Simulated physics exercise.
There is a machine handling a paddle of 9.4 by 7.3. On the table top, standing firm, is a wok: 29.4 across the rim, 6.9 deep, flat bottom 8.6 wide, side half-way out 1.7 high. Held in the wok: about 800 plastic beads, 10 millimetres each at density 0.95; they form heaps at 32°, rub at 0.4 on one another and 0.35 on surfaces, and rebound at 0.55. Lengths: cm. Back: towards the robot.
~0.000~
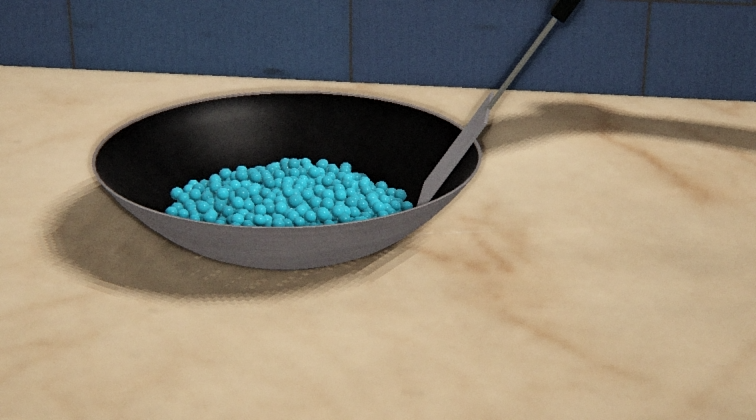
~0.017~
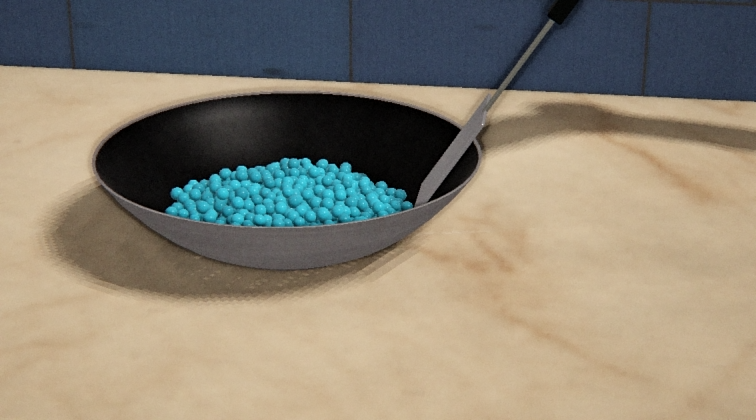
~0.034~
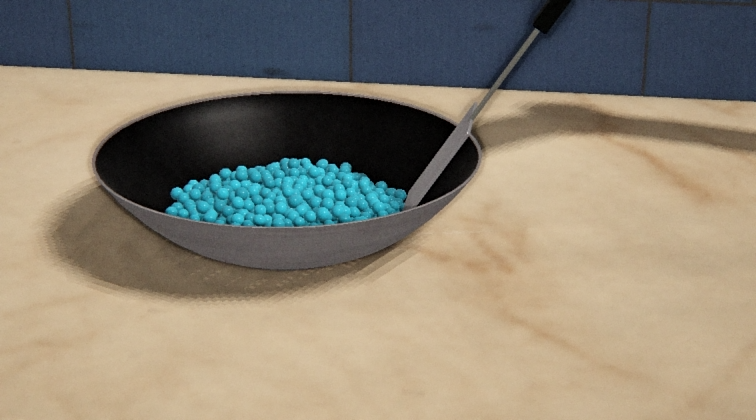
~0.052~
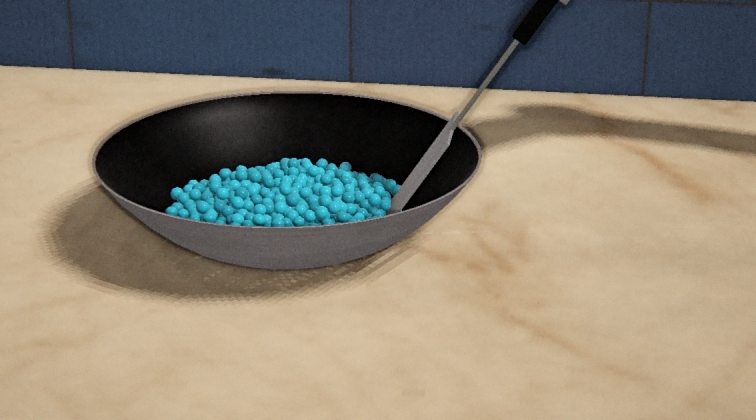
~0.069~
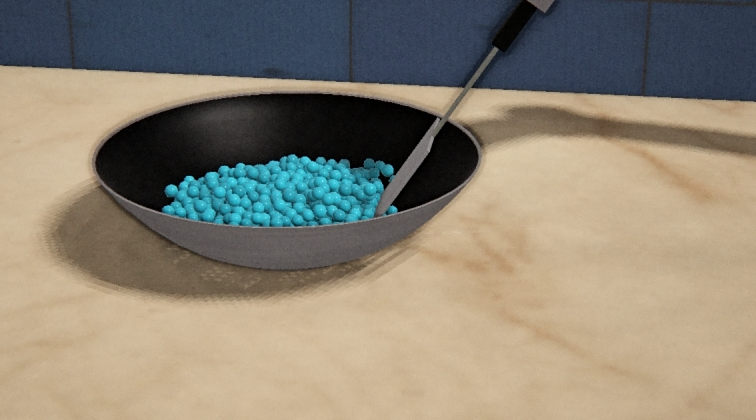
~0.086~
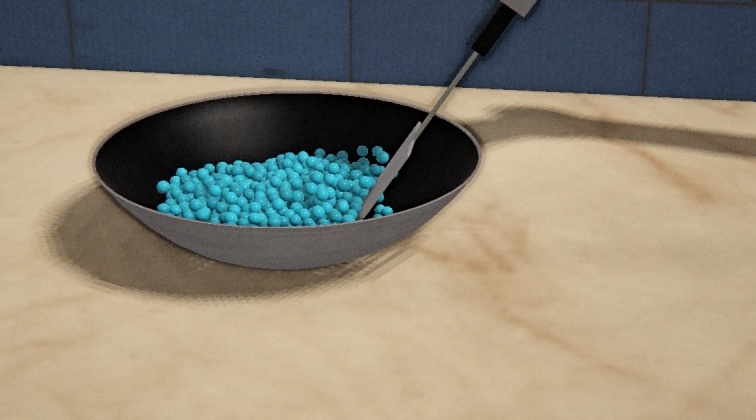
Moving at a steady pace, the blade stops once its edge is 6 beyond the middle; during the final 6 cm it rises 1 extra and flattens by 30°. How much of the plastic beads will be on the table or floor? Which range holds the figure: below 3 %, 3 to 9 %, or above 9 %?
The figure lies below 3 %.
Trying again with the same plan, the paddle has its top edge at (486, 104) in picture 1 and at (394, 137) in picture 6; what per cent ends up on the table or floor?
Near 0 in a hundred.
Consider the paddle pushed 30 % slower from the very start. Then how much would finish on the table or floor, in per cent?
About 0 in a hundred.
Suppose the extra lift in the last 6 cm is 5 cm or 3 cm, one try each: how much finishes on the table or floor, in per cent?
First try about 5 %, second try about 0 %.
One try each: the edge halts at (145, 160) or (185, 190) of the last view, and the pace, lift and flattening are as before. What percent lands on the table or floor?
Estimates, in order: 30 % and 5 %.
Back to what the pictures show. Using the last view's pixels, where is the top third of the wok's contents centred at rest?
(176, 172).
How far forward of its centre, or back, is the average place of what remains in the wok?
Offset forward: Around 4.5 cm.
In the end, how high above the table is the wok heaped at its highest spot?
7.0 cm.
After 0.13 s, sloping 57°, highest piece 7 above the table; 800 in the wok.
After 0.17 s, sloping 44°, highest piece 7 above the table; 800 in the wok.
After 0.39 s, sloping 27°, highest piece 7 above the table; 795 in the wok, 5 on the table or floor.
After 1.44 s, sloping 27°, highest piece 7 above the table; 795 in the wok, 5 on the table or floor.
In the end, 795 in the wok, 5 on the table or floor. That is 1 % on the table or floor.
